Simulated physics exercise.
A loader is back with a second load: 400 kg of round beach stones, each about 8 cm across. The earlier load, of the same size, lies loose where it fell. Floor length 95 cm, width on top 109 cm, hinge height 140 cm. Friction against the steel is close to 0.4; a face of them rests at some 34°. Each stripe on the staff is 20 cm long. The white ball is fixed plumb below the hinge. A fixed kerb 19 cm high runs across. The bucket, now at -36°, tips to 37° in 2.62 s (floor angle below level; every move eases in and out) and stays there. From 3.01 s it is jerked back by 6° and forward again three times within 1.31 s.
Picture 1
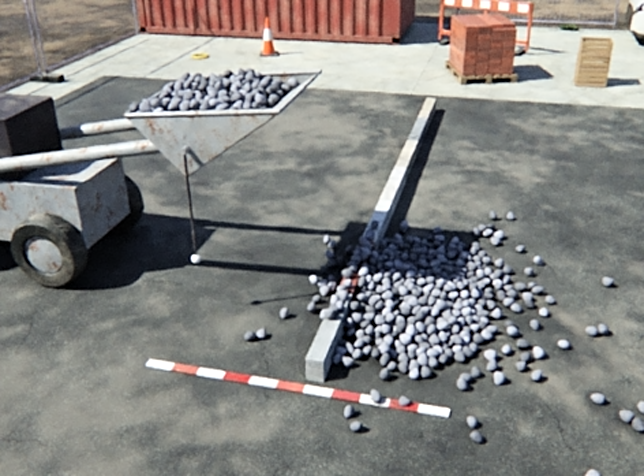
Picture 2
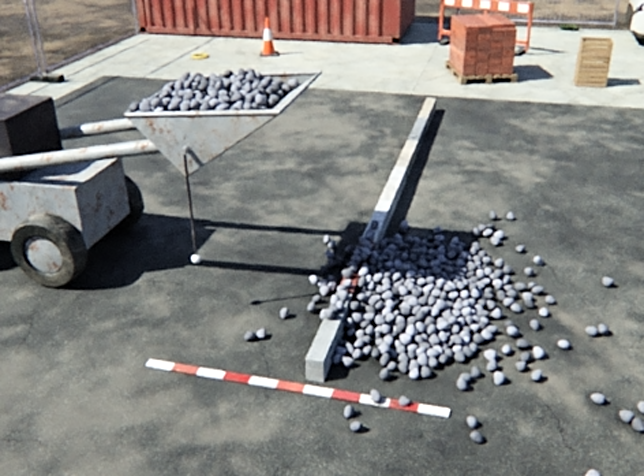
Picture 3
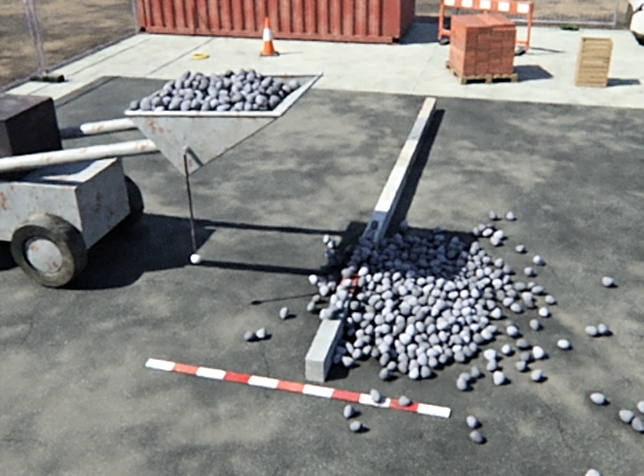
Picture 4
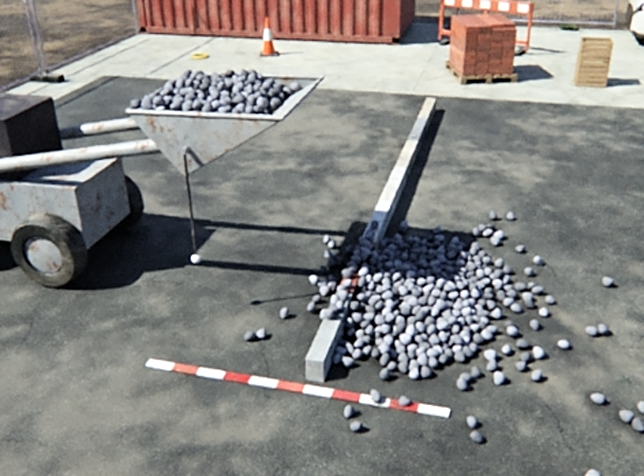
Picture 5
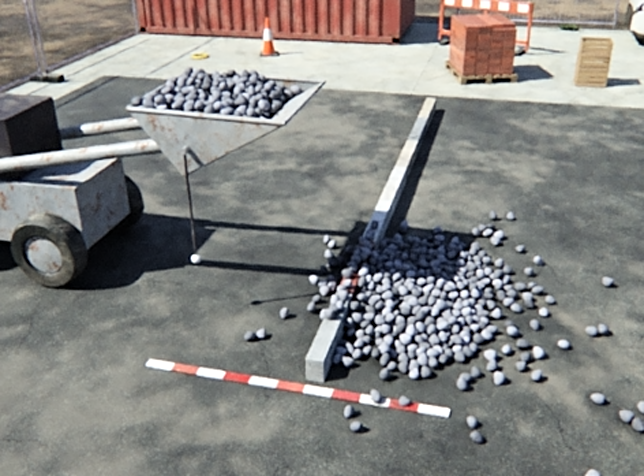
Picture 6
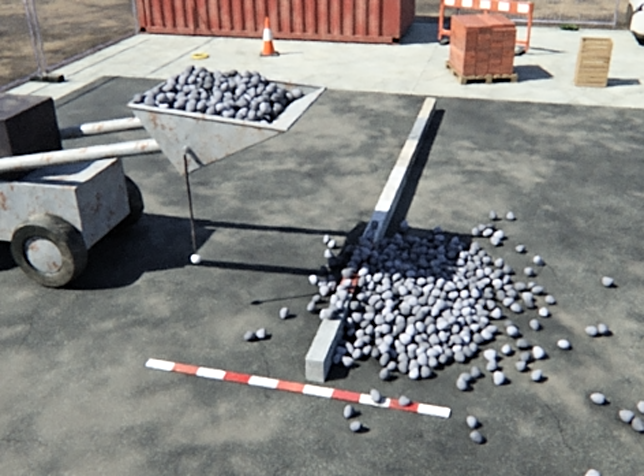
In this clip, a metal bucket loaded with rounded grey stones tilts slightly forward on its wheeled machine, its right-hand lip dipping a little, while a loose pile of similar stones lies still against a kerb on the ground.
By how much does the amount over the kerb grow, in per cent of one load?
Close to 22 parts in a hundred.
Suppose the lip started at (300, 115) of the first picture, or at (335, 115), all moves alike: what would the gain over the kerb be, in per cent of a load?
About 50 and 95 per cent.
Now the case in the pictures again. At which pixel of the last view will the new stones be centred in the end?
Around (328, 276).
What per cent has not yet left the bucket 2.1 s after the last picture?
It holds some 10 per cent.
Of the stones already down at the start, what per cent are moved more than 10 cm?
Roughly 5 per cent of them.
Then, 1.4 s after the last picture the floor is at 25°; in per cent of one load, 88 in the bucket, 19 on this side of the kerb, 93 over the kerb; the foremost stones are at (622, 360).
Then, 2.1 s after the last picture the floor is at 37°; in per cent of one load, 10 in the bucket, 84 on this side of the kerb, 106 over the kerb; the foremost stones are at (622, 360).
Then, 4.2 s after the last picture the floor is at 37°; in per cent of one load, 0 in the bucket, 85 on this side of the kerb, 115 over the kerb; the foremost stones are at (622, 360).
Then, 6.8 s after the last picture the floor is at 37°; in per cent of one load, 0 in the bucket, 85 on this side of the kerb, 115 over the kerb; the foremost stones are at (622, 360). Net gain over the kerb, 22.
